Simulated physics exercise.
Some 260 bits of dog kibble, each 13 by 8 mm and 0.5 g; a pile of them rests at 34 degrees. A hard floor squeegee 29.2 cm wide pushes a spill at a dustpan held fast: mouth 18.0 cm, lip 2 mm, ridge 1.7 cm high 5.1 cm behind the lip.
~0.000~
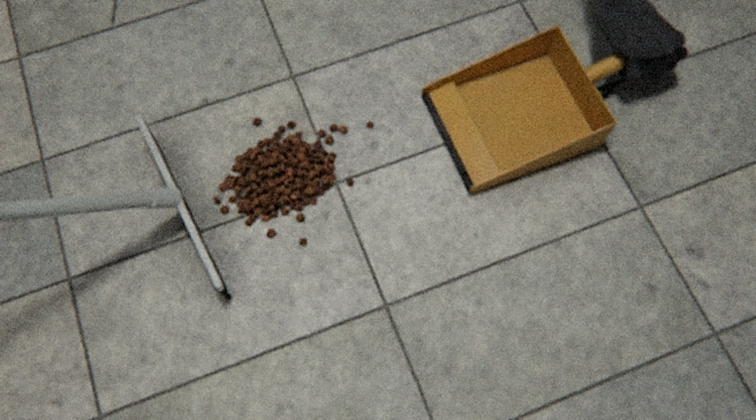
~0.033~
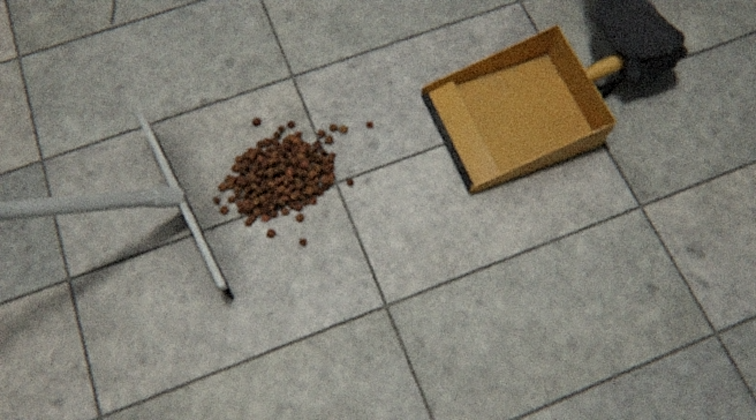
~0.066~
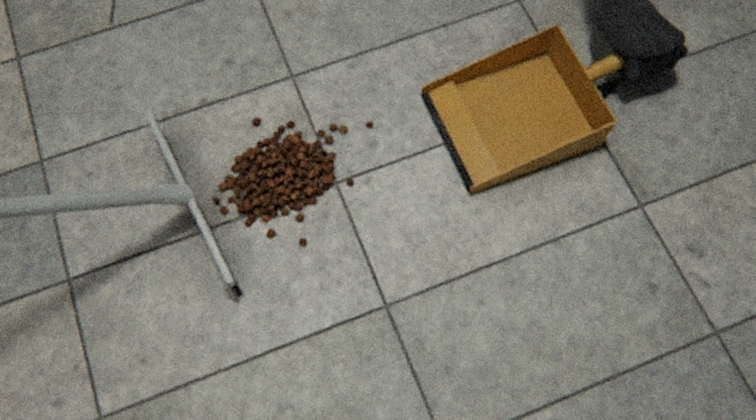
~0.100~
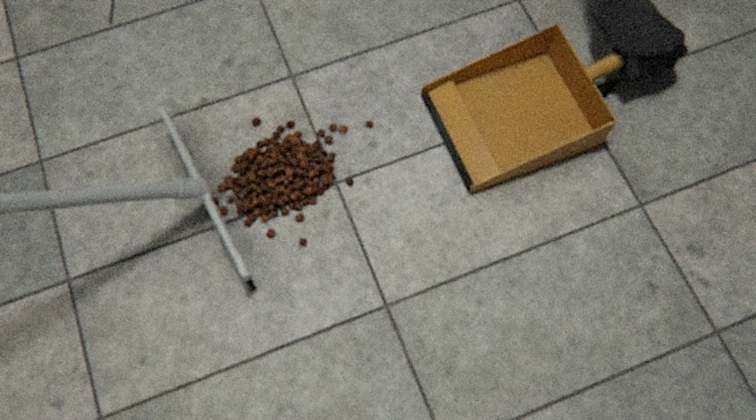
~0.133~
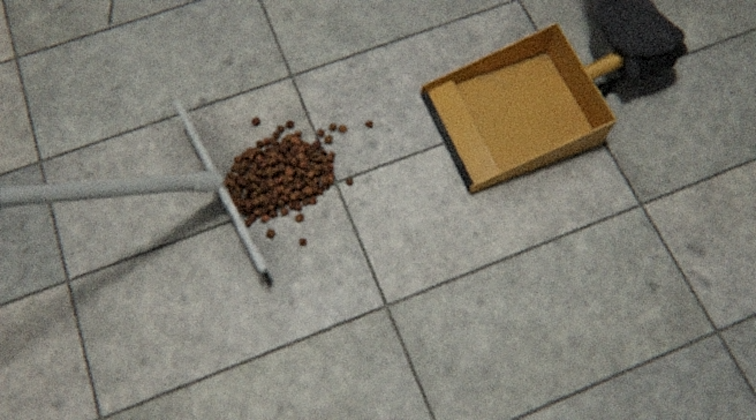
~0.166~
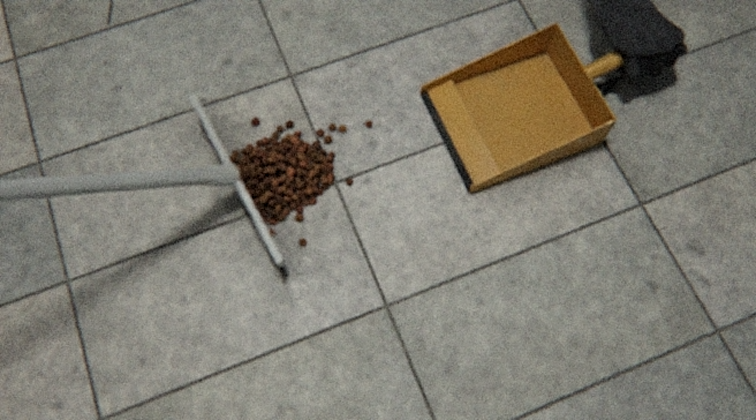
On a grey tiled floor, a long-handled squeegee slid a short way to the right and pressed into the left edge of a pile of brown kibble, while a yellow dustpan stayed still.
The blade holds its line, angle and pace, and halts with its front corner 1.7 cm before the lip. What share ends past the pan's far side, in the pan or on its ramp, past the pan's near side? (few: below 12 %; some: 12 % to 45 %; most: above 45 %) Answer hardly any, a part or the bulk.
Far side a part, pan a part, near side hardly any.
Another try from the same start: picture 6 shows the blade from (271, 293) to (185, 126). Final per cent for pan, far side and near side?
Pan 5, far 15, near 20.
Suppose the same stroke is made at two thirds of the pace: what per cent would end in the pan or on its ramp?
It would be near 30 per cent.
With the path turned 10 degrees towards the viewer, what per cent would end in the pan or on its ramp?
It would be near 25 per cent.
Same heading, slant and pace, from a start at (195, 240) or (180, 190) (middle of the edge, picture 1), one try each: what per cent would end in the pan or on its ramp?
About 20 and 40 per cent.
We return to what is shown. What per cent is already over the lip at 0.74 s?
About 35 per cent by then.
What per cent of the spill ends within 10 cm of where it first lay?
About 0 per cent.
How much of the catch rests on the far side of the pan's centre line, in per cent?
Some 70 per cent.
After 0.36 s, middle of the blade 17 cm from the lip; 0 % over the lip, far side 25 %, near side 0 %.
After 0.48 s, middle of the blade 8 cm from the lip; 0 % over the lip, far side 30 %, near side 0 %.
After 0.74 s, middle of the blade 4 cm from the lip; 35 % over the lip, far side 30 %, near side 0 %.
At rest (1.3 s), far side 30 %, pan 35 %, near side 0 %, in front of the lip or behind the blade 35 %.
